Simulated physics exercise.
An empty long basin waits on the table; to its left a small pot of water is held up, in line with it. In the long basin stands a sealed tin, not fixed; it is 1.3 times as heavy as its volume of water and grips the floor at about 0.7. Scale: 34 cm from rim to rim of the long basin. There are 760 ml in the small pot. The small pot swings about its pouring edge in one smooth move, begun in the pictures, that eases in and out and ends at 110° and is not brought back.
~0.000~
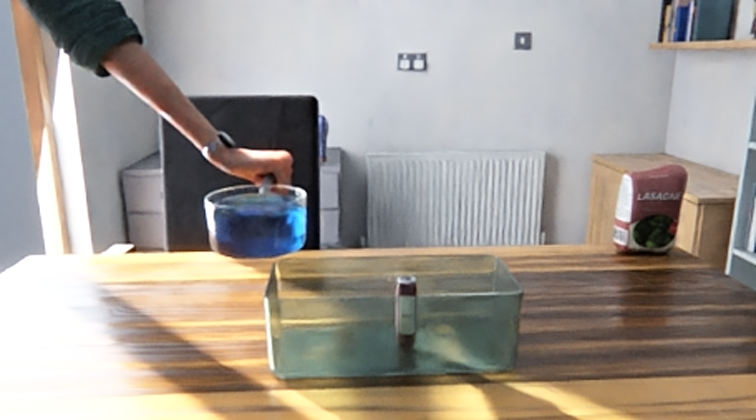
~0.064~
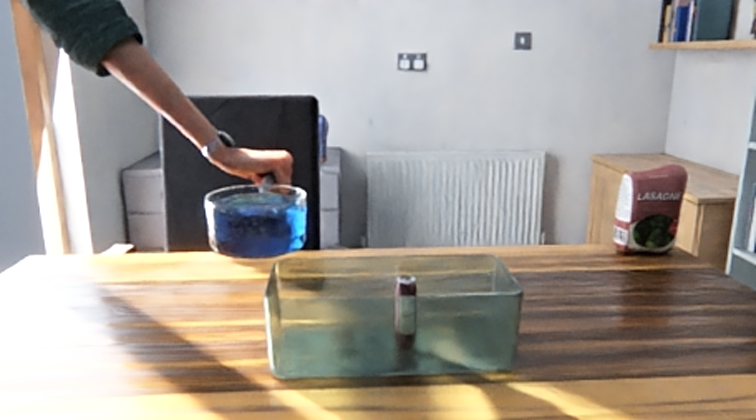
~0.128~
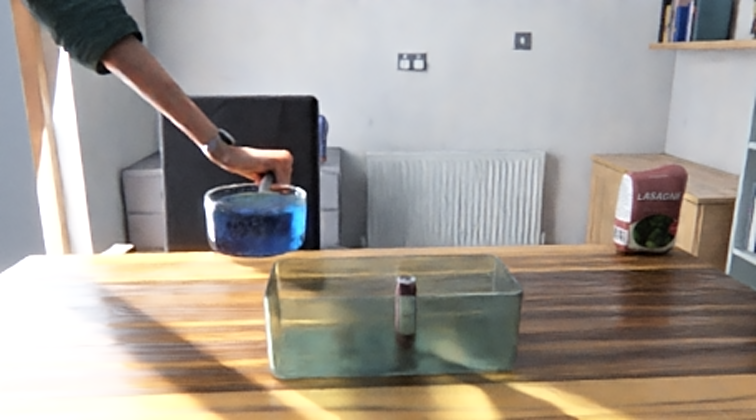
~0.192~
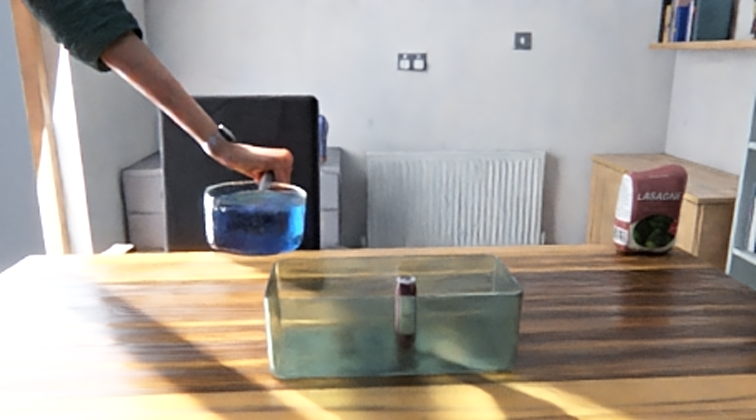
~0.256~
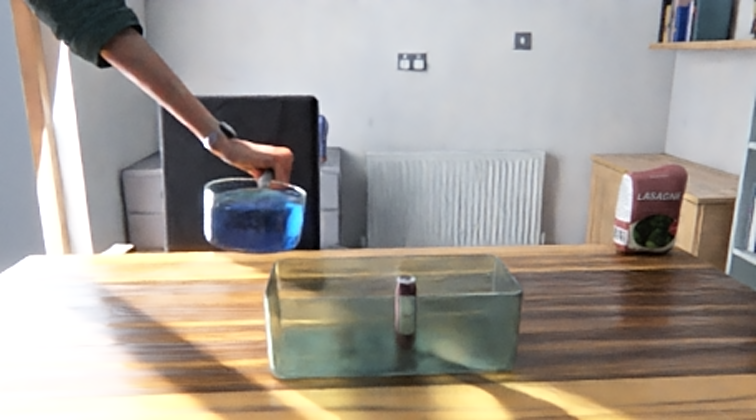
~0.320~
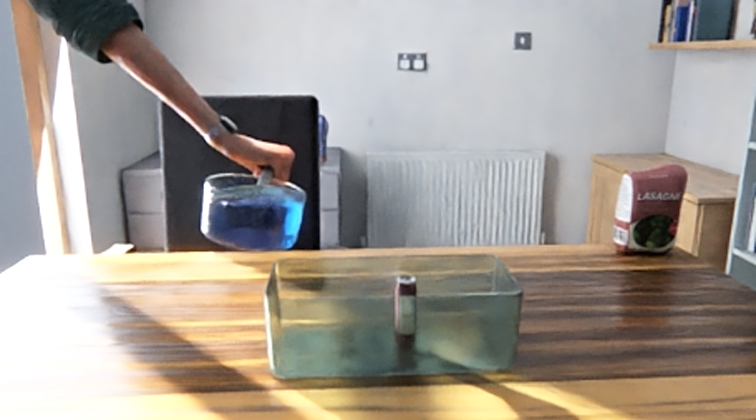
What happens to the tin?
It remains upright.
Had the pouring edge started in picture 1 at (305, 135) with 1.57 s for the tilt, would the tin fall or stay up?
Then it keeps standing.
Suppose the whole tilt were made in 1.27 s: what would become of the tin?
Then it remains upright.
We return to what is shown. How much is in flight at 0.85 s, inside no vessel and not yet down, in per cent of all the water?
Some 28 per cent.
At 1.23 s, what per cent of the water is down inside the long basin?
Near 78 in a hundred.
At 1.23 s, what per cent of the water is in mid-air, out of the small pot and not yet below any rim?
Near 12 in a hundred.
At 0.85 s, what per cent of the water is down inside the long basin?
Near 16 in a hundred.
By 0.85 s the tilt is 62° and 57 per cent is still to pour; the tin stands where it began.
By 1.23 s the tilt is 98° and 9 per cent is still to pour; the tin stands where it began.
By 1.63 s the tilt is 110° and 0 per cent is still to pour; the tin stands where it began.
By 2.07 s the tilt is 110° and 0 per cent is still to pour; the tin stands where it began.
At rest the tin stands where it began.
